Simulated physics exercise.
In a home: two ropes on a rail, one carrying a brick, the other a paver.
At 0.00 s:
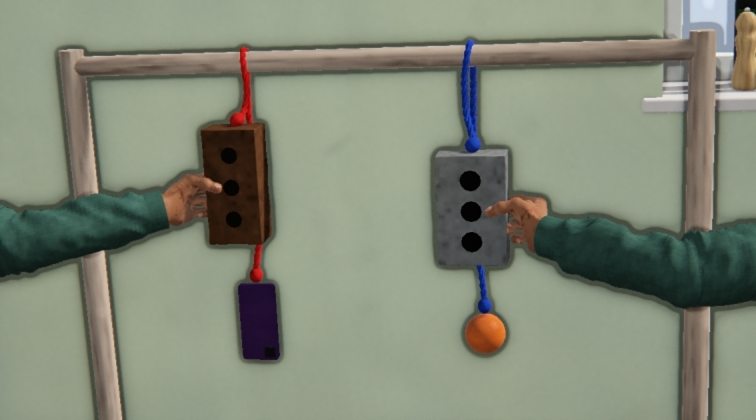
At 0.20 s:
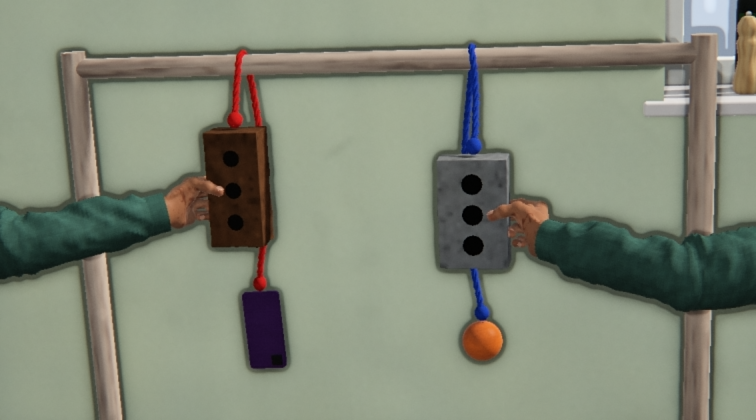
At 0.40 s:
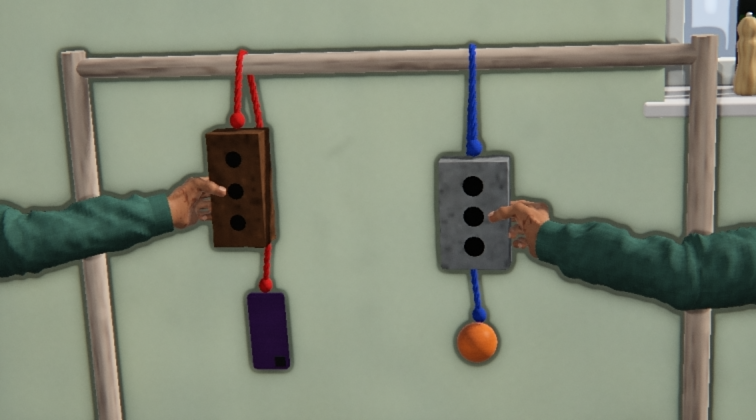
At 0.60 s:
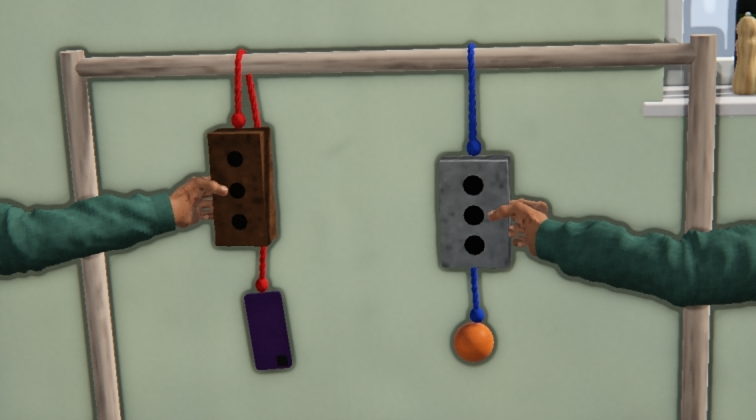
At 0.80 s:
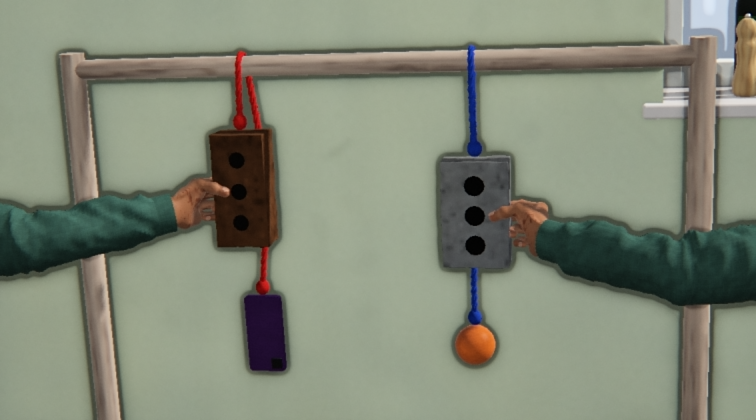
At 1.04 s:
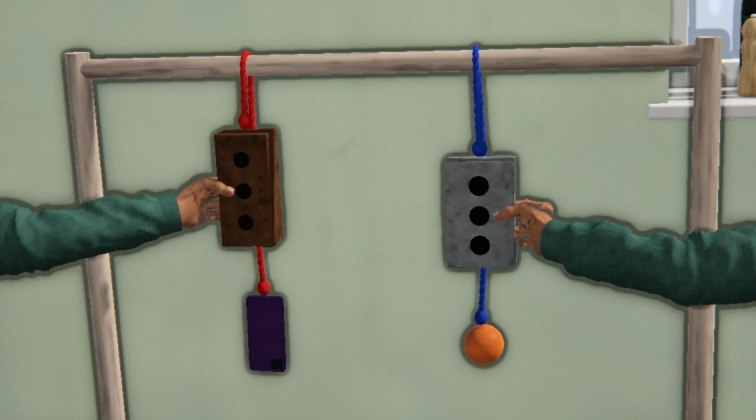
To begin with, a brown brick on a red rope and a grey paver on a blue rope hang from a wooden rail, a purple phone and an orange dangling beneath, as green-sleeved hands touch each block. The hanging items sway slightly, and the blocks shift barely rightward, fingers still against them.
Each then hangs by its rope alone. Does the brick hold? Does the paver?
Brick: Down; paver: Down.
Around 1.36 s, brick dropping near (257, 294); paver dropping near (482, 319).
Around 1.68 s, brick on the floor; paver on the floor.
Finally, brick on the floor; paver on the floor. The brick drops and the paver pulls its rope through.
